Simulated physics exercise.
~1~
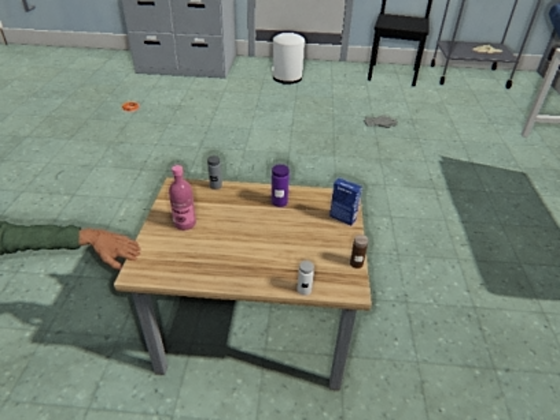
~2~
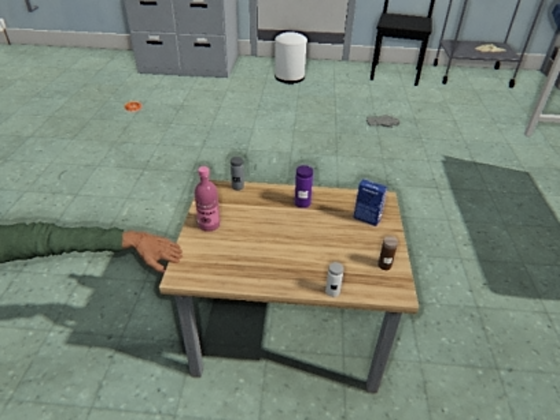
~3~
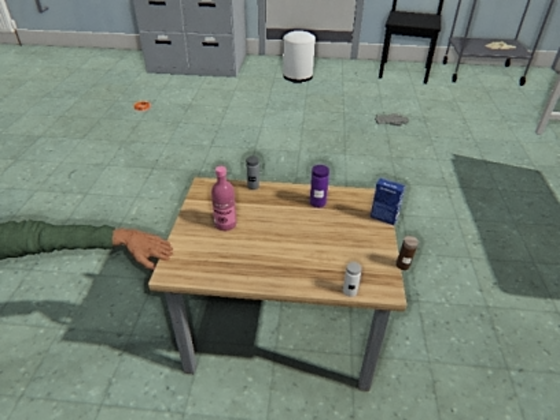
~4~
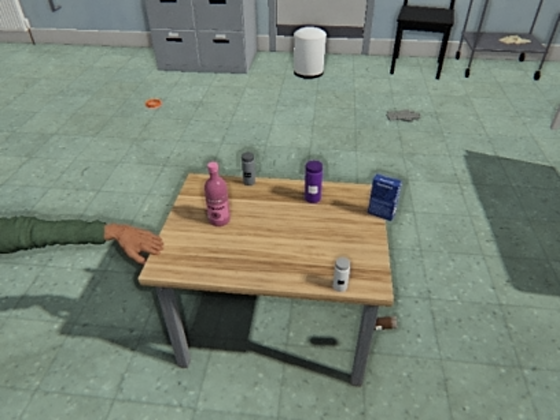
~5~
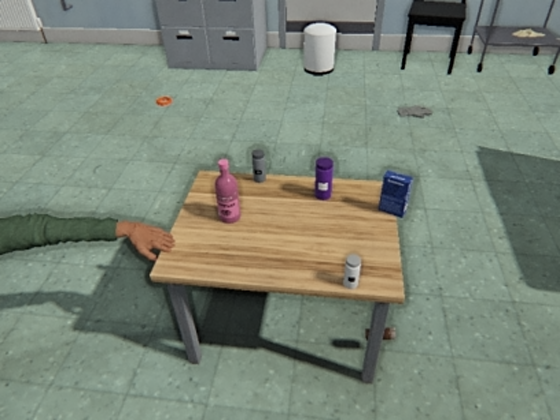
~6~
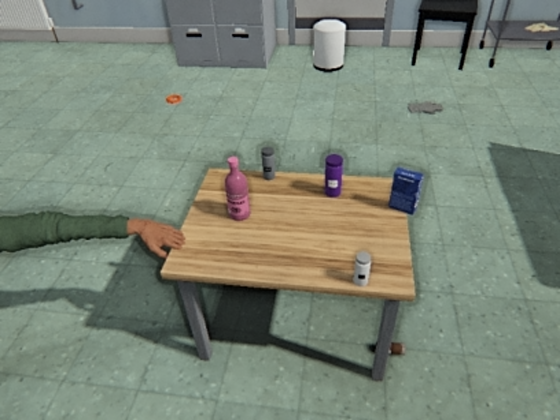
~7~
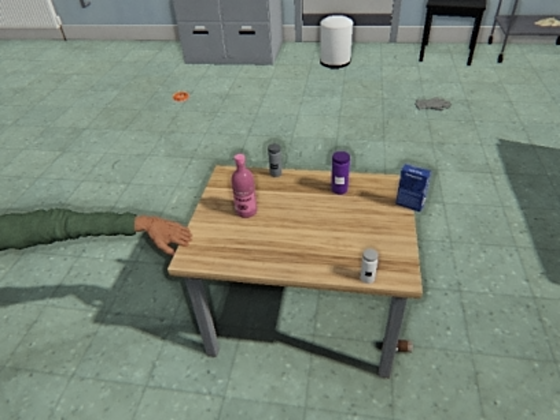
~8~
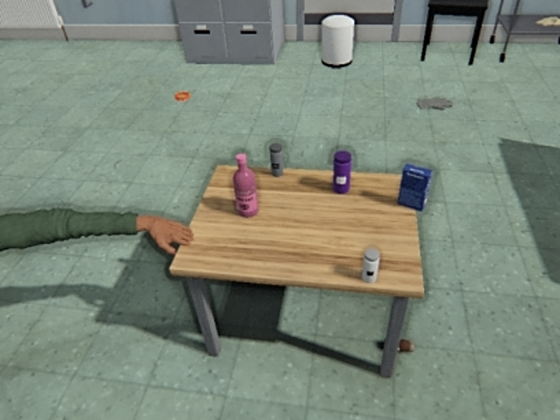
A small dark bottle falling off the right side of a jolted wooden table beside a hand, the other five items staying upright.
